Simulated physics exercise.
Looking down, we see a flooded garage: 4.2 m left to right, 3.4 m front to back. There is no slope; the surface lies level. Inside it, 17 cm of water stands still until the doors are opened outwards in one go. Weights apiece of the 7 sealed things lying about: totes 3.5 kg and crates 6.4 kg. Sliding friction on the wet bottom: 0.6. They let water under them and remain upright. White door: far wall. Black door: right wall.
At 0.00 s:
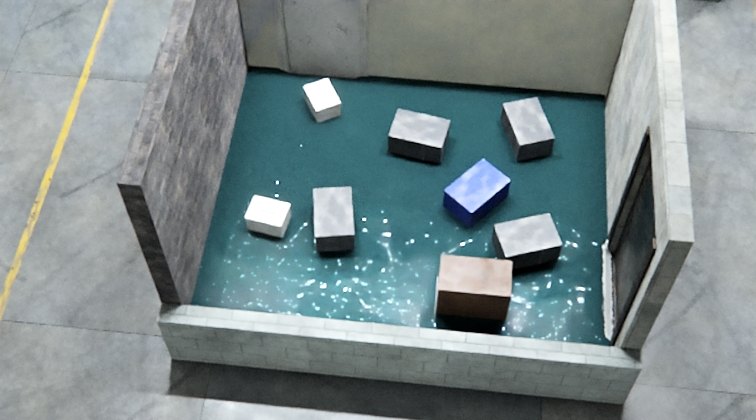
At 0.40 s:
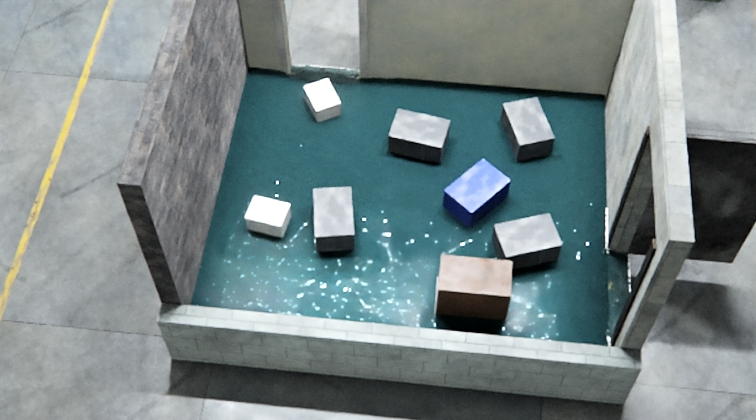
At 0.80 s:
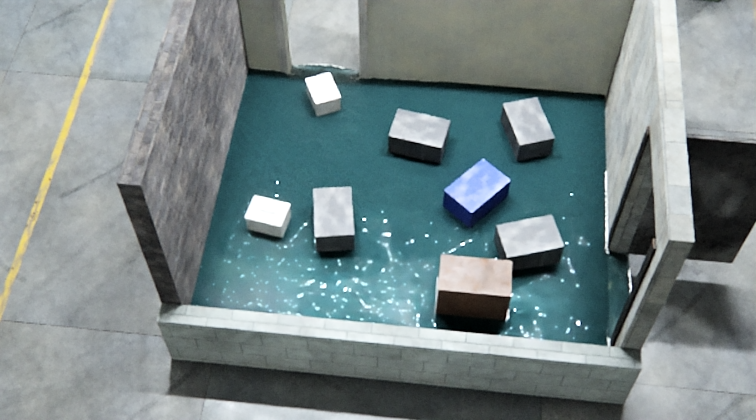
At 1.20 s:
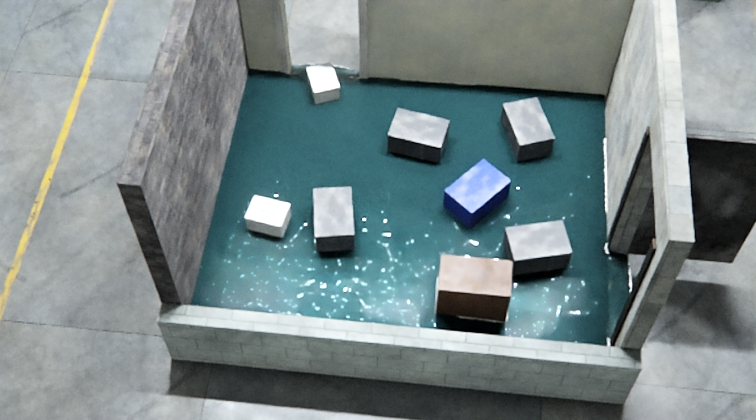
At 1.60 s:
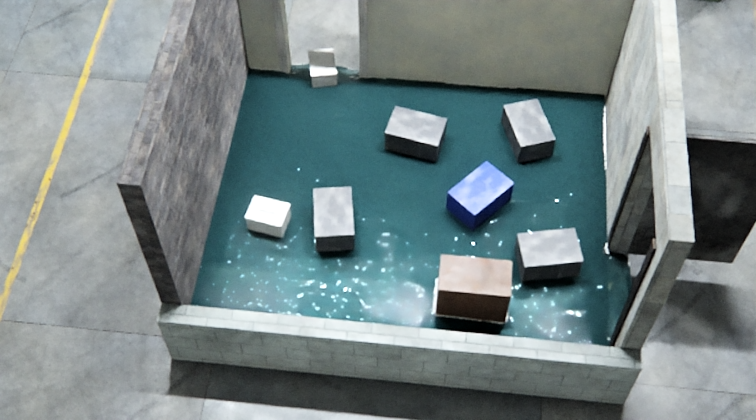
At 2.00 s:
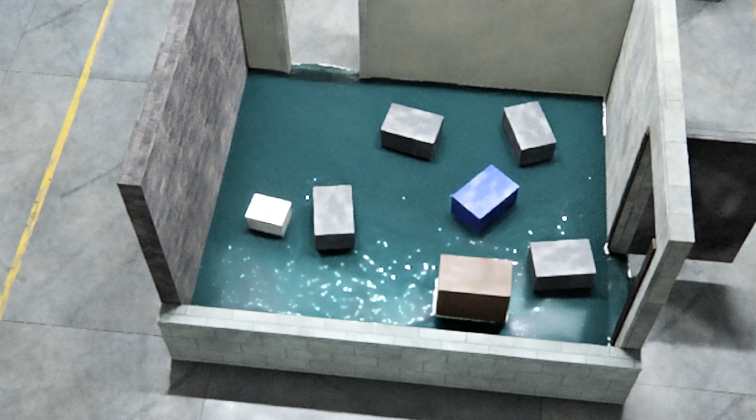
A flooded, level-floored garage is seen from above by a still camera. White boxes float at the left, grey ones around the middle and right, a blue crate right of centre and a brown box near the front wall. The far white door and right-hand black door open, then the farther white box drifts out through the far doorway, the front-right grey box slides right, and the blue crate shifts slightly right.
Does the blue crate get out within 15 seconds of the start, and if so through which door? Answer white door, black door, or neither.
For the blue crate, black door.
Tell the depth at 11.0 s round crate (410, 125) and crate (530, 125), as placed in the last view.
Roughly 7 and 8 cm.
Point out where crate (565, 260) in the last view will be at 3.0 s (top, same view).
About pixel (618, 287).
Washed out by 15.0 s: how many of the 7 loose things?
The answer is 5.
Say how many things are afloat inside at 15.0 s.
At that time the total is 2.
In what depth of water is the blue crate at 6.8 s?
Depth approx. 11 cm.
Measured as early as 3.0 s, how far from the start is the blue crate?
Shift by then: About 30 cm.
After 3.0 s the blue crate is near (497, 199), 0.3 m from its start, afloat; 1 of 7 are out; 6 afloat.
After 6.8 s the blue crate is near (567, 243), 1.1 m from its start, afloat; 2 of 7 are out; 5 afloat.
After 11.0 s the blue crate has gone out by the black door; 3 of 7 are out; 4 afloat.
After 15.0 s the blue crate has gone out by the black door; 5 of 7 are out; 2 afloat.
